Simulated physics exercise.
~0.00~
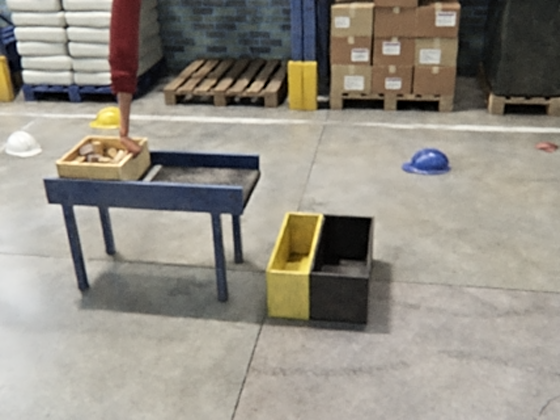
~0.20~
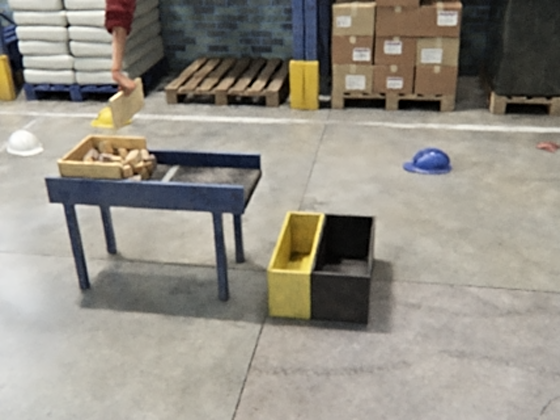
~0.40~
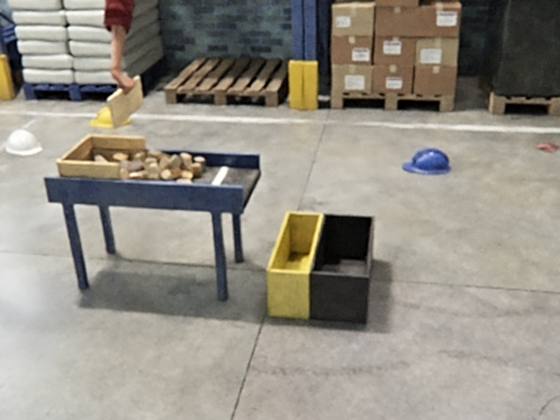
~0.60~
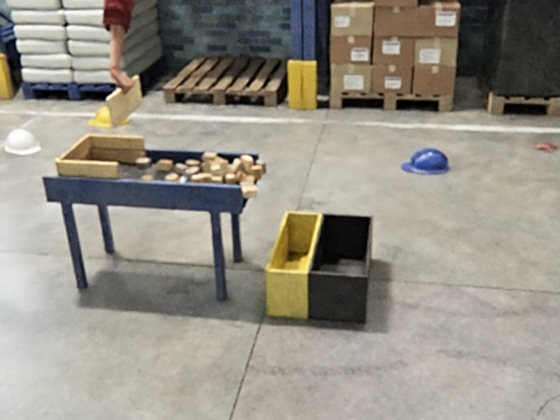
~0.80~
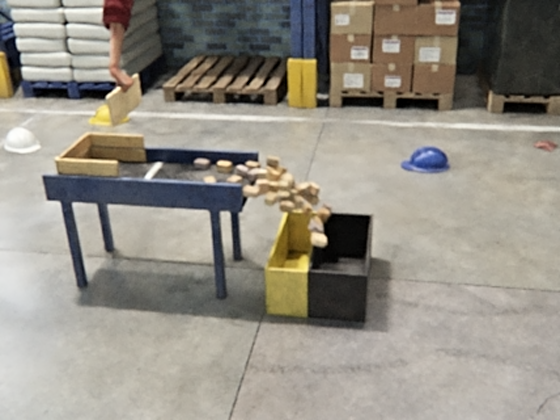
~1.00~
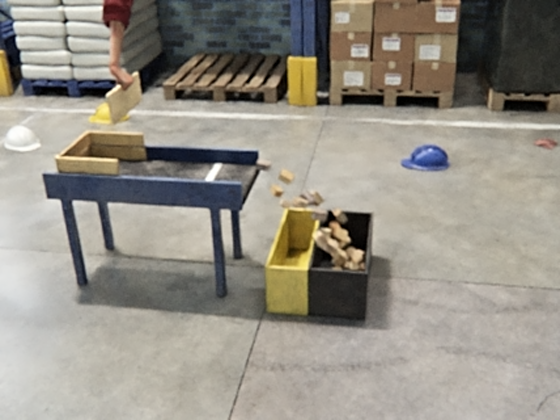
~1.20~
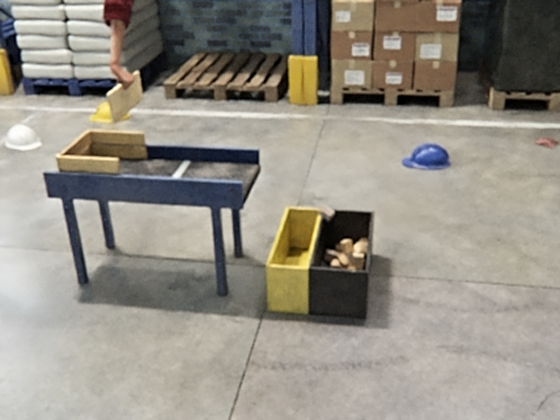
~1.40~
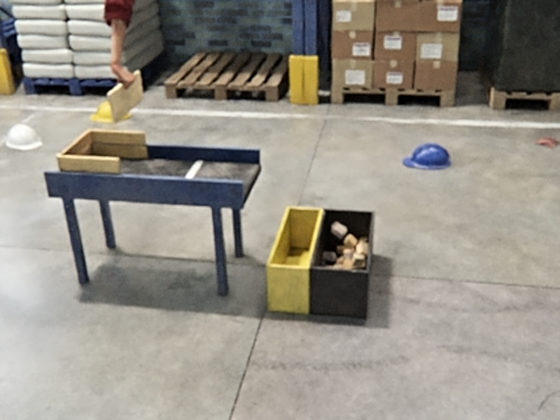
We see a hand lift a wooden gate from a pen of timber offcuts on a blue table-like conveyor, and the belt carries them right until they tumble off its end, past the yellow tote and into the black tub, where they settle in a heap.
